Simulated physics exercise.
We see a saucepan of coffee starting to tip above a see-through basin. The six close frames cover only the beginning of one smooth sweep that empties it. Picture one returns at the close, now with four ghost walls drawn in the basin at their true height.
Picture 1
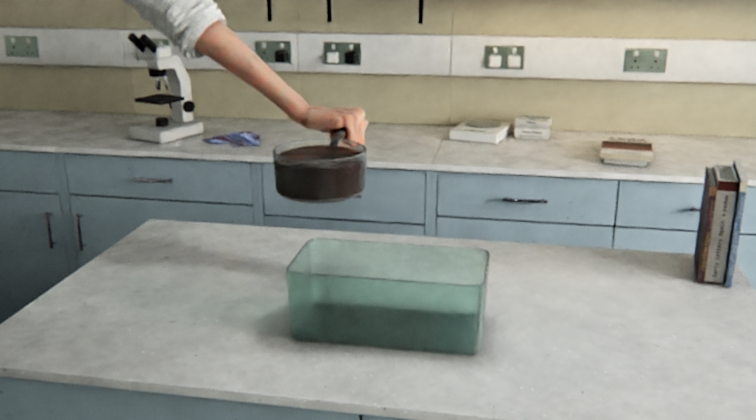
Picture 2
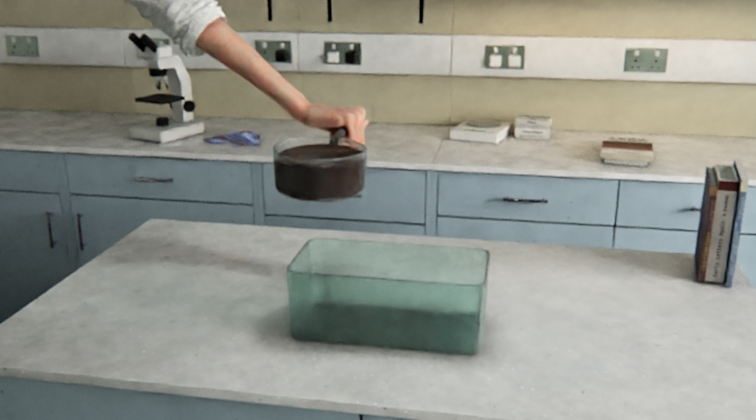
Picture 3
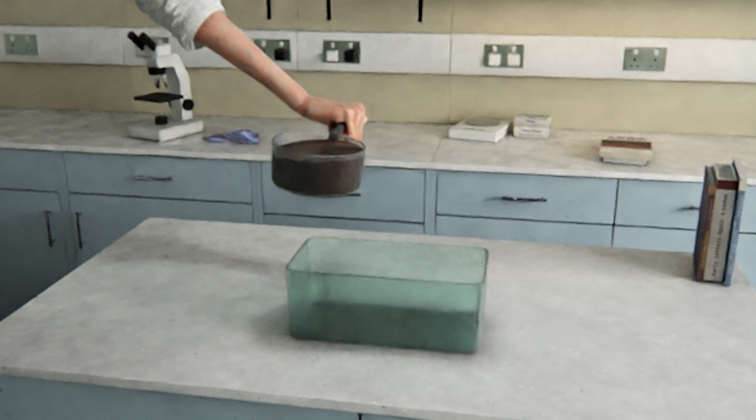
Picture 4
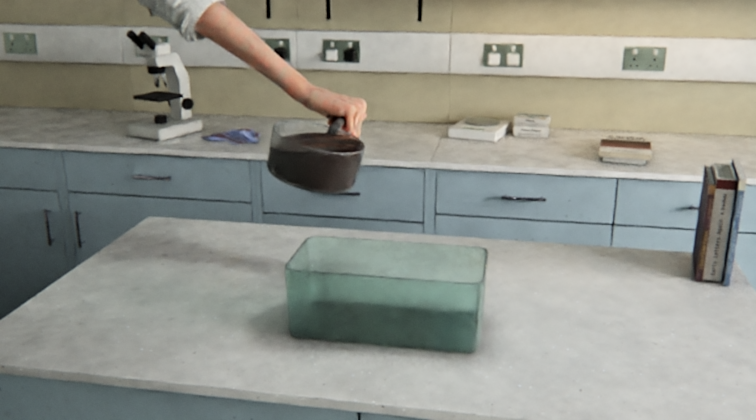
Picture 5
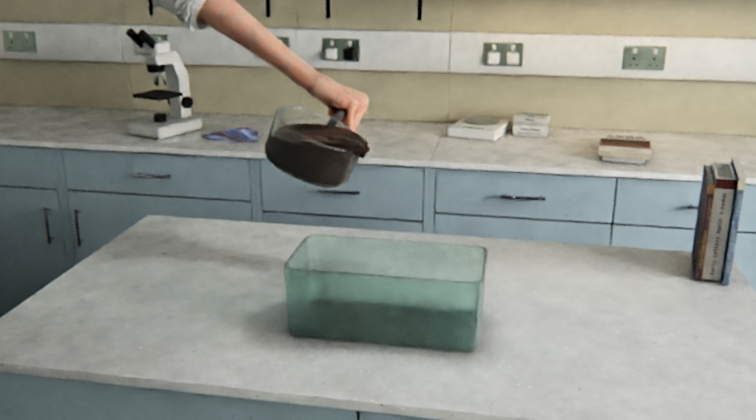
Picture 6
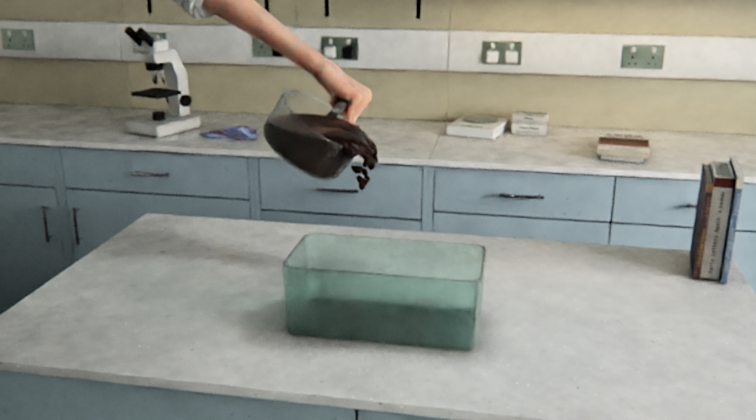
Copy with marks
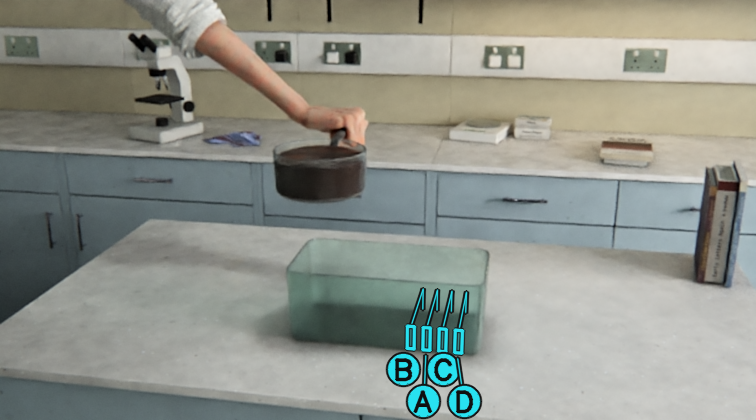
A saucepan of coffee, gripped by a hand reaching in from the upper left, hangs upright above a see-through basin on a laboratory bench. The hand tilts it gradually toward the right, and the dark coffee shifts to the lip, then begins spilling over the edge in a short, broken stream.
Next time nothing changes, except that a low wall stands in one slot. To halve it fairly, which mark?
A beats the others.
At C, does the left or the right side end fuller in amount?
More ends on the left.
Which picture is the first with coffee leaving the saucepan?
In picture 5.
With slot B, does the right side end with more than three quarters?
No, it does not.
In cyan, A at (425, 355); B at (410, 354); C at (441, 356); D at (457, 358).
With A, about 48 % ends left of the wall and 49 % right of it; 3 % is lost outside.
With B, about 33 % ends left of the wall and 65 % right of it.
With C, about 67 % ends left of the wall and 30 % right of it; 3 % is lost outside.
With D, about 83 % ends left of the wall and 15 % right of it.
